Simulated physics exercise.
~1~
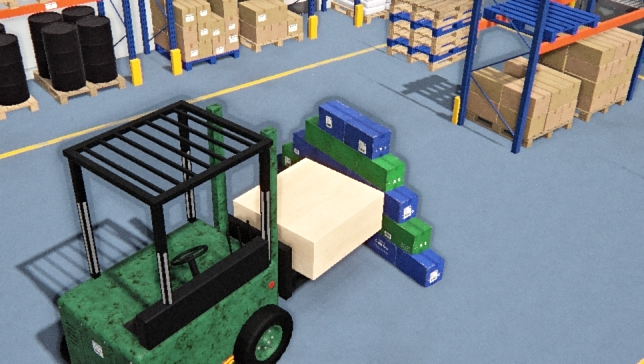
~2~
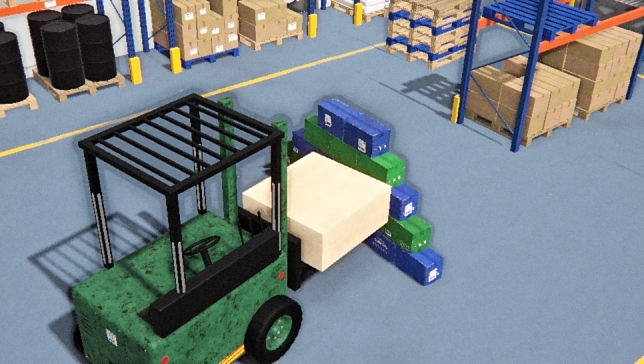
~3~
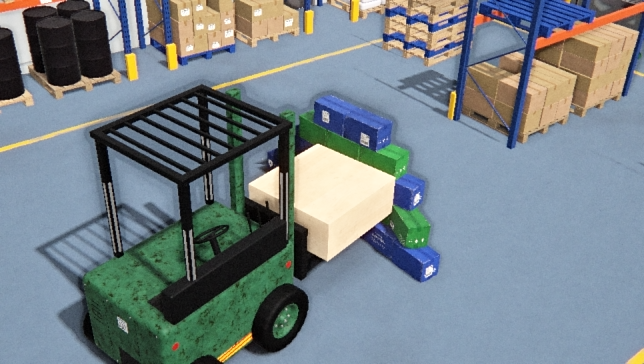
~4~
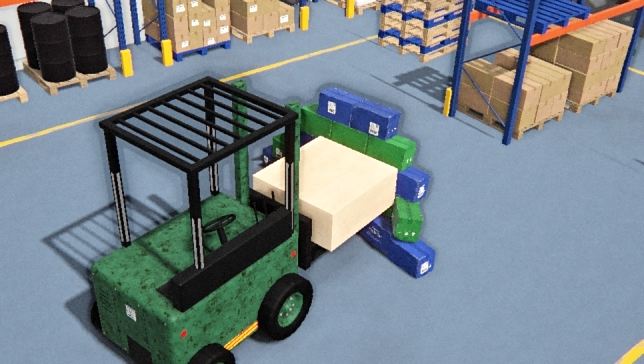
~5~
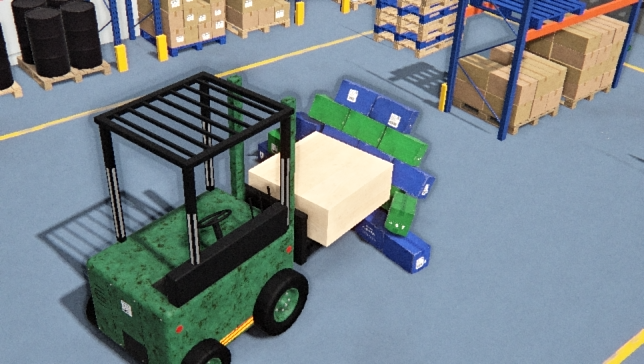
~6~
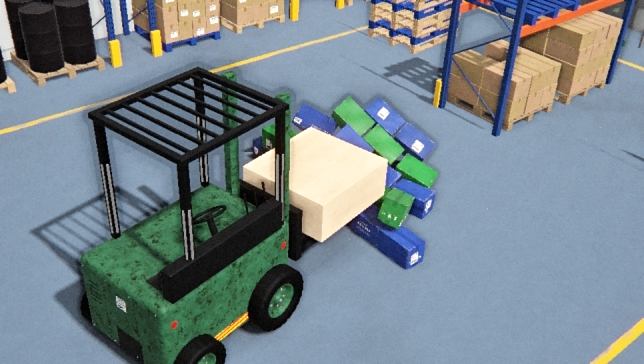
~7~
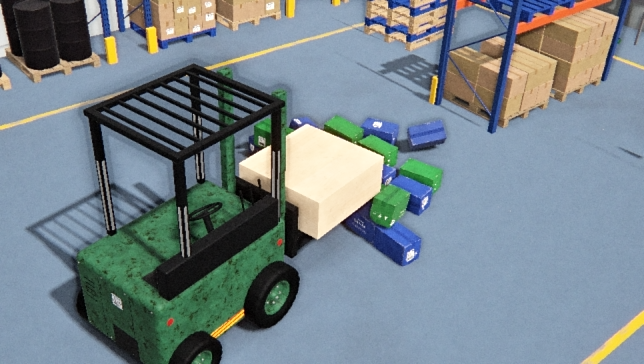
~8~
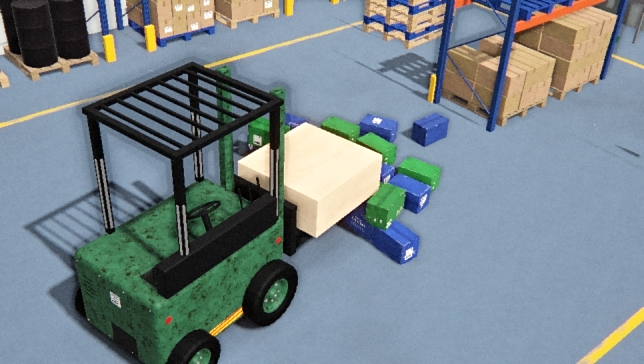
A green forklift carrying a pale, boxy load stands at the left of a blue-grey warehouse floor, seen from above and behind, with black drums, stacked boxes and a blue and orange rack beyond. Just past the load rises a stepped wall of blue and green cartons. The forklift rolls forward and pushes the load into the wall, then stops. The upper cartons lean away, tip over together and tumble apart onto the floor beyond. One blue carton rolls farthest, toward the rack, and comes to rest apart, while others lie scattered and some lower ones remain beside the load.
